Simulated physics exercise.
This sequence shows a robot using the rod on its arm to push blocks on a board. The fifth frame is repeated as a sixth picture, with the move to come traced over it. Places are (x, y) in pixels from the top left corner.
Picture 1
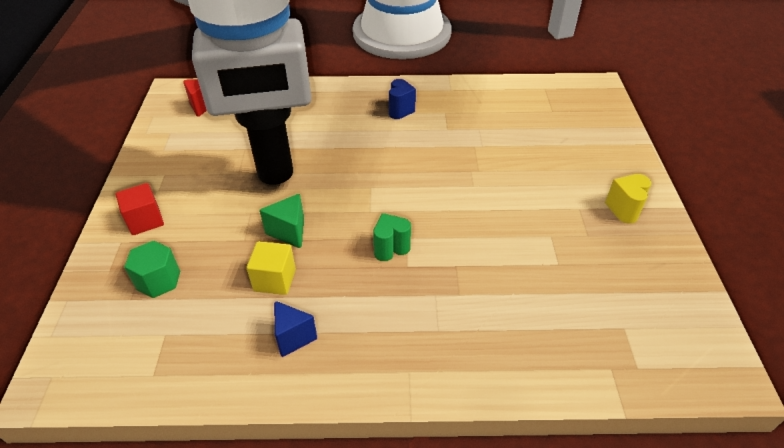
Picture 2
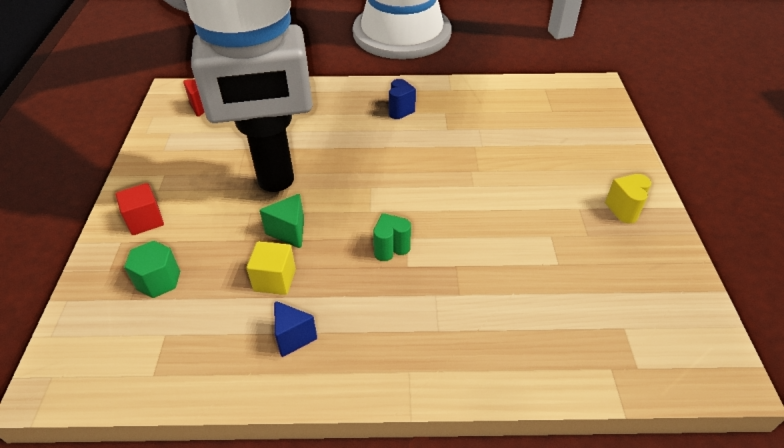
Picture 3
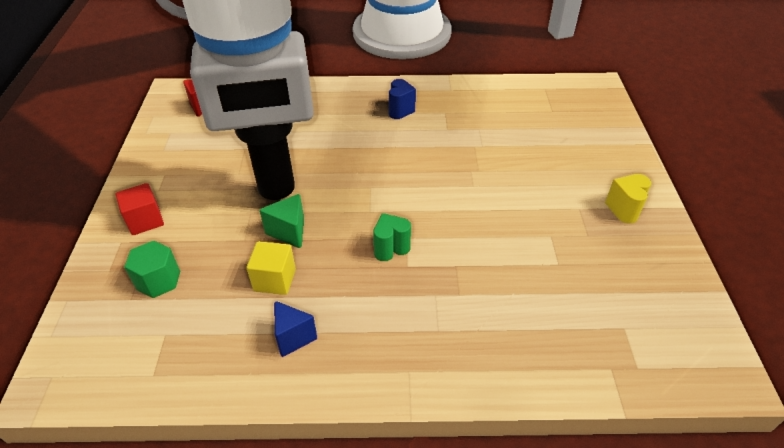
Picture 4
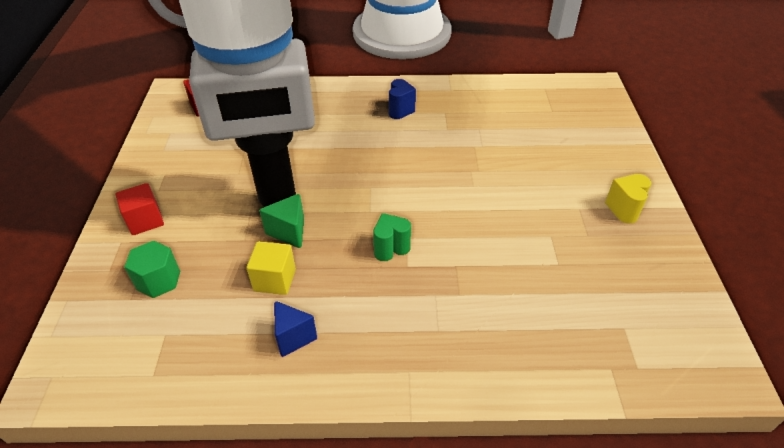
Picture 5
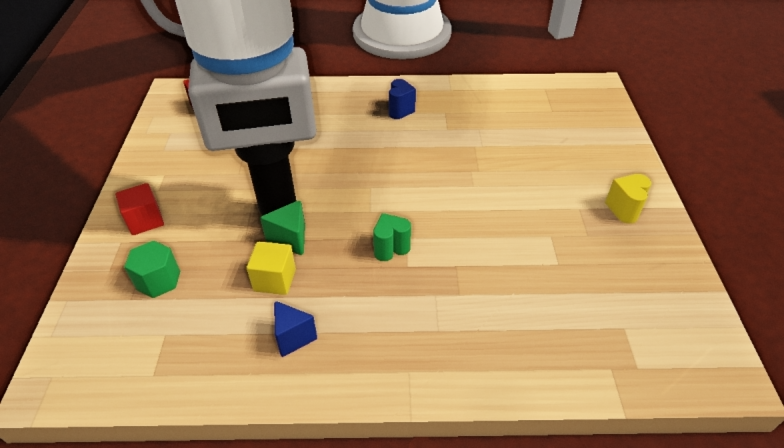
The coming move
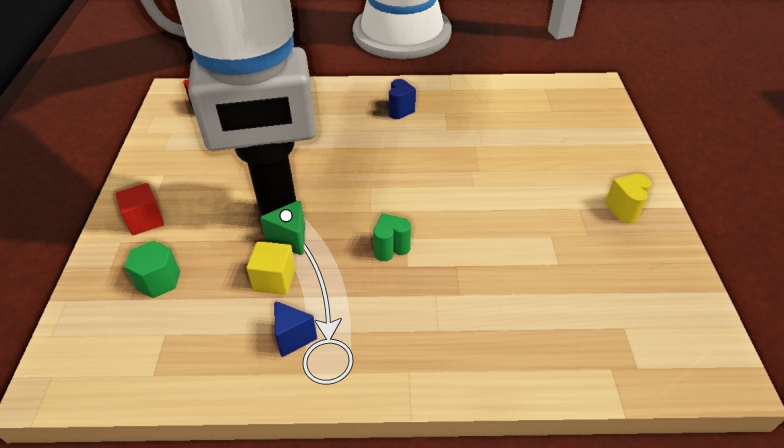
A light wooden board on a dark red surface is seen from a fixed, raised view. A grey and white robot arm with a black rod stands over its left side, near a green triangular block, yellow, red, green and blue blocks, and a green heart-shaped one, with a yellow heart at right. The rod moves slowly toward the viewer and nudges the green triangular block slightly forward.
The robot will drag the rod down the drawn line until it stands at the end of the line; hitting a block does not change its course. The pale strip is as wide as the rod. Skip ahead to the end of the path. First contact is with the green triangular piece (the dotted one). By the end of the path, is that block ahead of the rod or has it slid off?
The green triangular piece won't leave the front of the rod.
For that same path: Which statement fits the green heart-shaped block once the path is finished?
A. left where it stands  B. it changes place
The correct letter is A.
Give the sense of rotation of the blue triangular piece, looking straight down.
It makes a clockwise turn.
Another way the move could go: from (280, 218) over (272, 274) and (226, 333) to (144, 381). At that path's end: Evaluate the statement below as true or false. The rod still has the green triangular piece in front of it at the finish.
False - the claim does not hold.
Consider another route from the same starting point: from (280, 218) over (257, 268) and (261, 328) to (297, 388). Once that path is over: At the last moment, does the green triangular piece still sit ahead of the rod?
My answer is no.
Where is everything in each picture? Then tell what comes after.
In the first picture, tip of the rod (276, 173), middles of tops, yellow square (269, 256), green triangular piece (285, 209), blue triangular piece (288, 317), green heart-shaped block (391, 225).
In the second picture, rod (276, 180), nothing pushed.
In the third picture, rod (277, 188), nothing pushed.
In the fourth picture, rod (277, 196), nothing pushed.
In the fifth picture, rod (278, 206), yellow square (269, 256), green triangular piece (286, 216), blue triangular piece (288, 317), green heart-shaped block (391, 225).
The line goes from (280, 218) via (309, 254) and (326, 302), ending at (328, 361); the dot is on the green triangular piece.
What follows on the original path. One third of the way, rod (308, 243); yellow square (267, 262), turned 30° clockwise; green triangular piece (311, 258), turned 25° clockwise.
Two thirds of the way, rod (325, 291); yellow square (267, 263), turned 35° clockwise; green triangular piece (331, 310), turned 25° clockwise.
At the end, rod (326, 351); yellow square (267, 263), turned 35° clockwise; green triangular piece (338, 374); blue triangular piece (285, 325), turned 55° clockwise; green heart-shaped block unmoved.
